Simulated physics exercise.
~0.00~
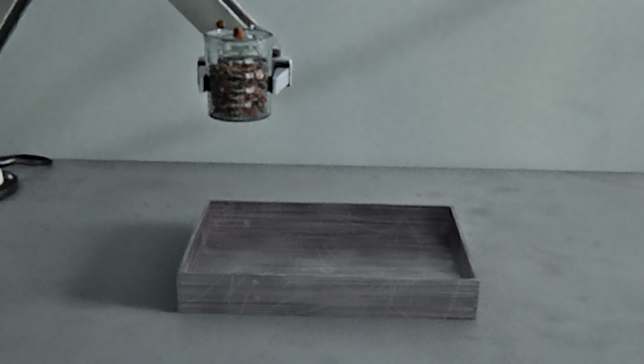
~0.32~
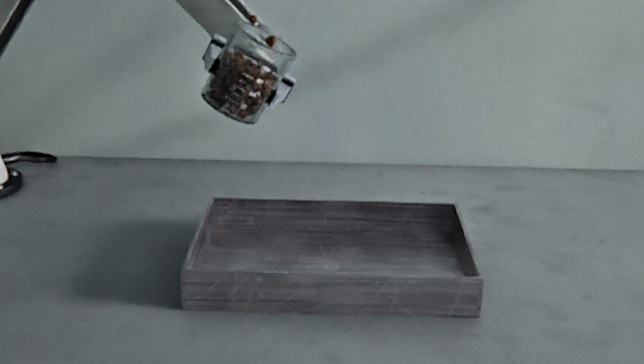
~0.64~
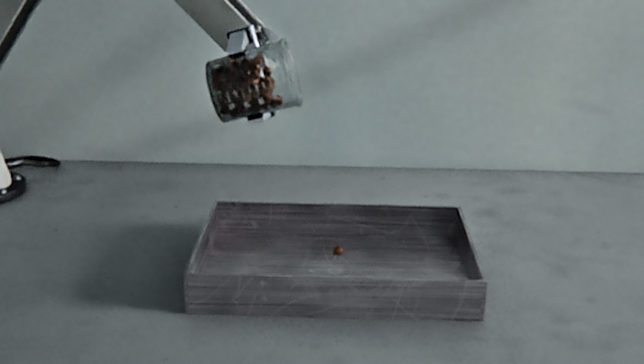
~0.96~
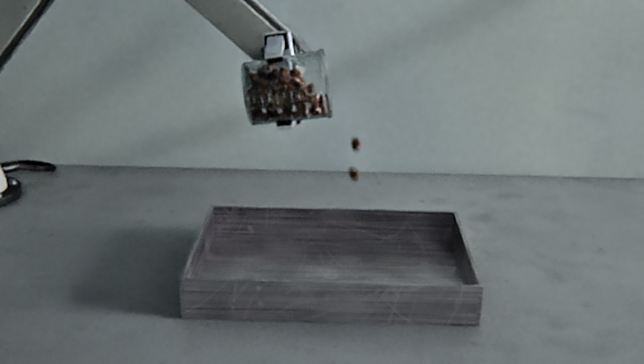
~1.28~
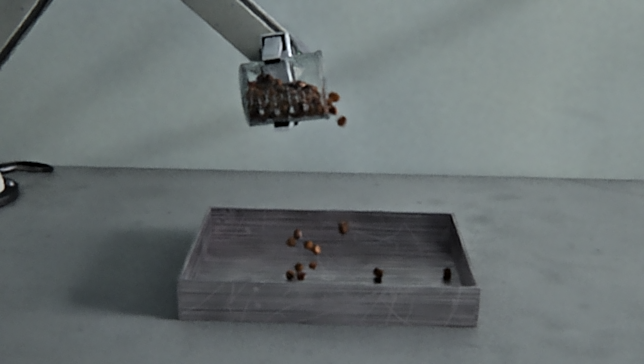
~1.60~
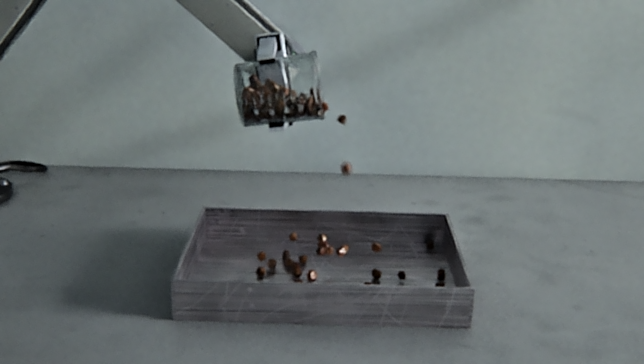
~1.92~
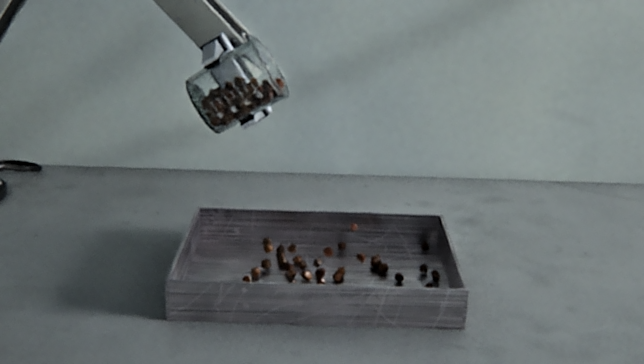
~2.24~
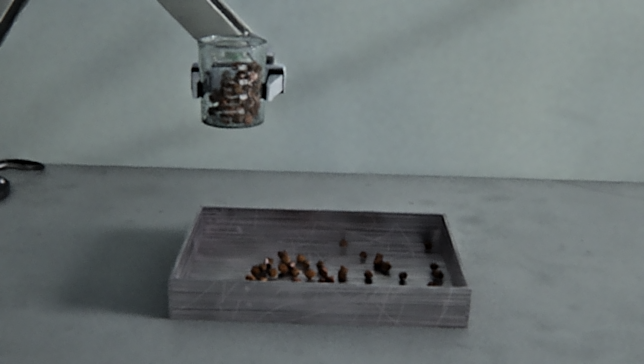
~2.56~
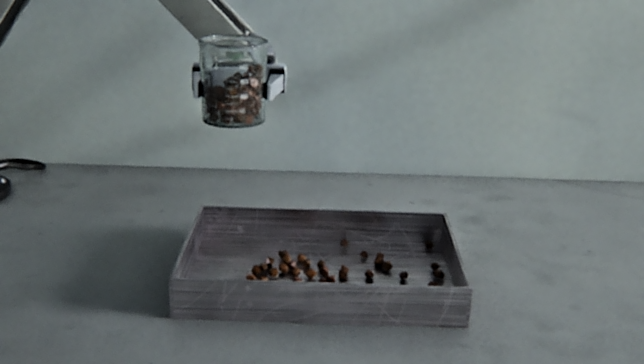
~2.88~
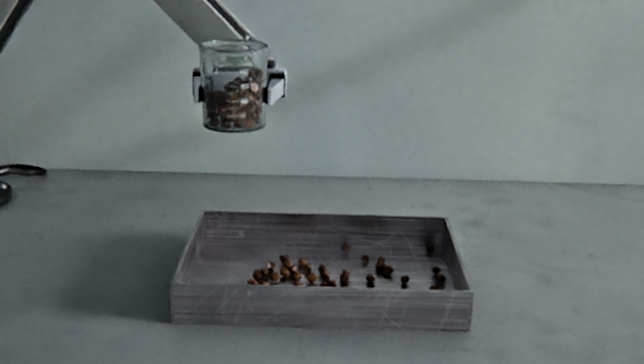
The clip opens on a robot arm holding a clear glass tumbler full of small brown pellets above a shallow, empty dark wooden tray on a grey surface. The arm tips the tumbler to the right until it lies nearly on its side, and the first pellets drop out. It shifts slightly right, and more pellets tumble over the rim in a loose trickle, scattering across the tray. The arm then swings the tumbler back upright, stopping the flow. It ends held still above the tray, with most pellets still inside and a smaller share strewn below.
